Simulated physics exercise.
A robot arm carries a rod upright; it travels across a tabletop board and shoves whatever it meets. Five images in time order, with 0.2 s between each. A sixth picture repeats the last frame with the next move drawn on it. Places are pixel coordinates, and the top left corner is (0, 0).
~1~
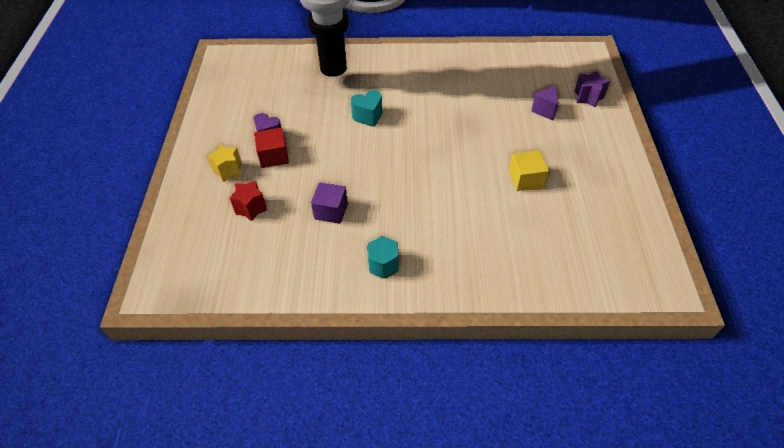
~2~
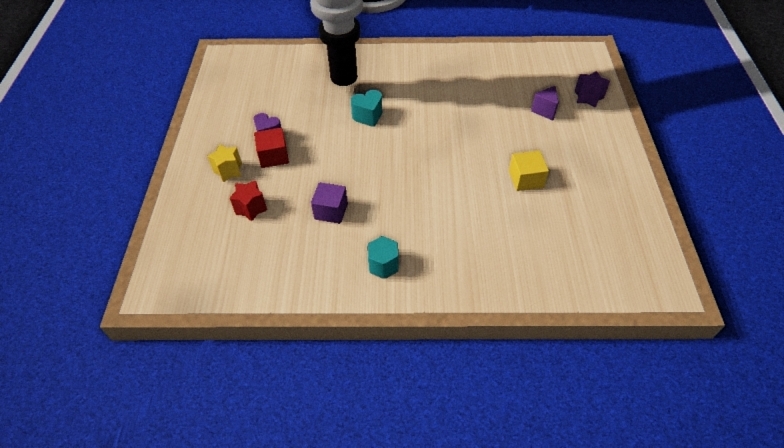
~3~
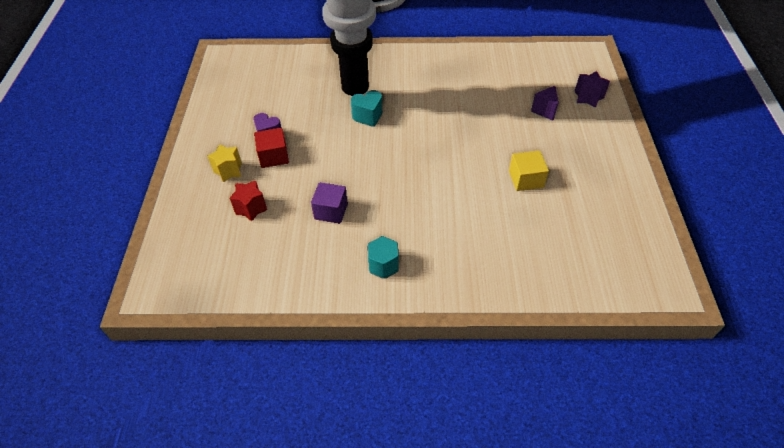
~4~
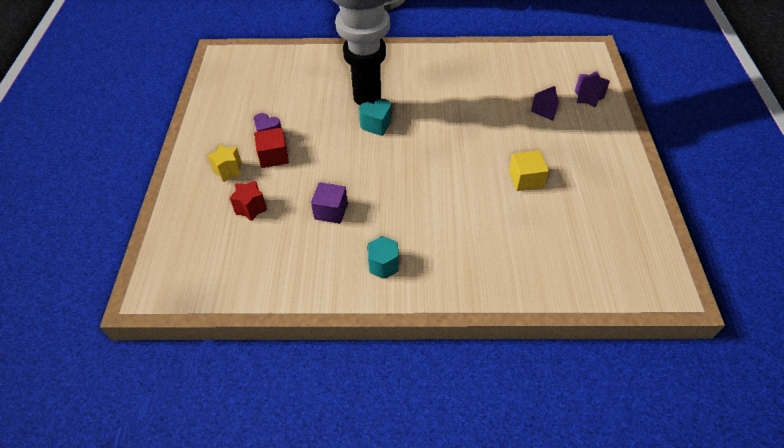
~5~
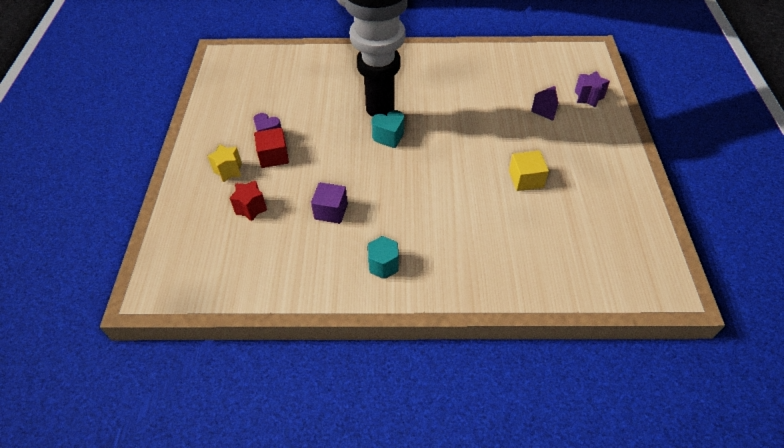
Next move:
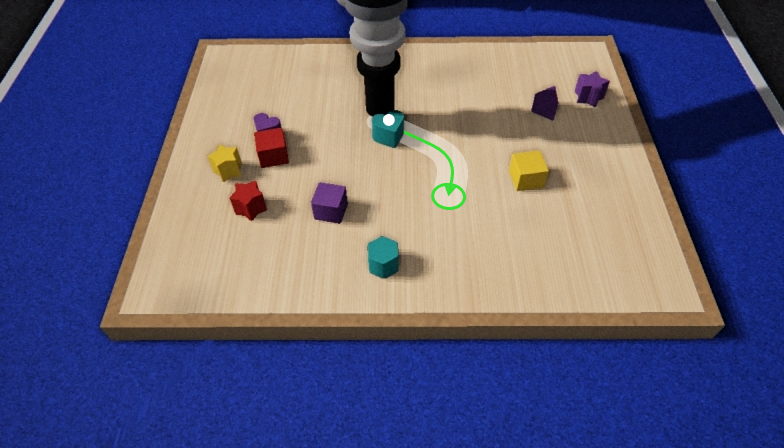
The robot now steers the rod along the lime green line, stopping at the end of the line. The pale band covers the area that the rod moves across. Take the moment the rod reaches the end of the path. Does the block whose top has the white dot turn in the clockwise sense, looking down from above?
Yes, it checks out.
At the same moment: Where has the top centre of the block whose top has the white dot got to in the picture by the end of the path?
Just about (409, 139).
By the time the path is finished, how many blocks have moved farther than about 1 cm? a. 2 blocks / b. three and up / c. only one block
The one that fits is c, only one block.
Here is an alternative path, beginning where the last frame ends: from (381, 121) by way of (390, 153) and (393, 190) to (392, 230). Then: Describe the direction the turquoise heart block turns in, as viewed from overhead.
From the top: Counterclockwise.
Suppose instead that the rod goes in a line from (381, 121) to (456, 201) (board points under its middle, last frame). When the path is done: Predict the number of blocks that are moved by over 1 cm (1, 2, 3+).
I think only one will be displaced.
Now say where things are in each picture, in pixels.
In the first frame, lower end of the rod at (334, 69), tops of blocks, turquoise heart block at (367, 99), yellow four-sided block at (530, 162).
In the second frame, rod at (344, 78), blocks as before.
In the third frame, rod at (355, 87), blocks as before.
In the fourth frame, rod at (367, 98), turquoise heart block at (376, 108).
In the fifth frame, rod at (380, 109), turquoise heart block at (389, 120), yellow four-sided block at (530, 162).
The drawn path runs from (381, 121) via (418, 138) and (450, 161), ending at (449, 196); the dot is on the turquoise heart block.
On the path given first. One third of the way, rod at (418, 126); turquoise heart block at (407, 137), turned 45° clockwise.
Two thirds of the way, rod at (452, 150); turquoise heart block at (409, 139), turned 65° clockwise.
At the end, rod at (450, 184); turquoise heart block at (409, 139), turned 65° clockwise; yellow four-sided block not moved.
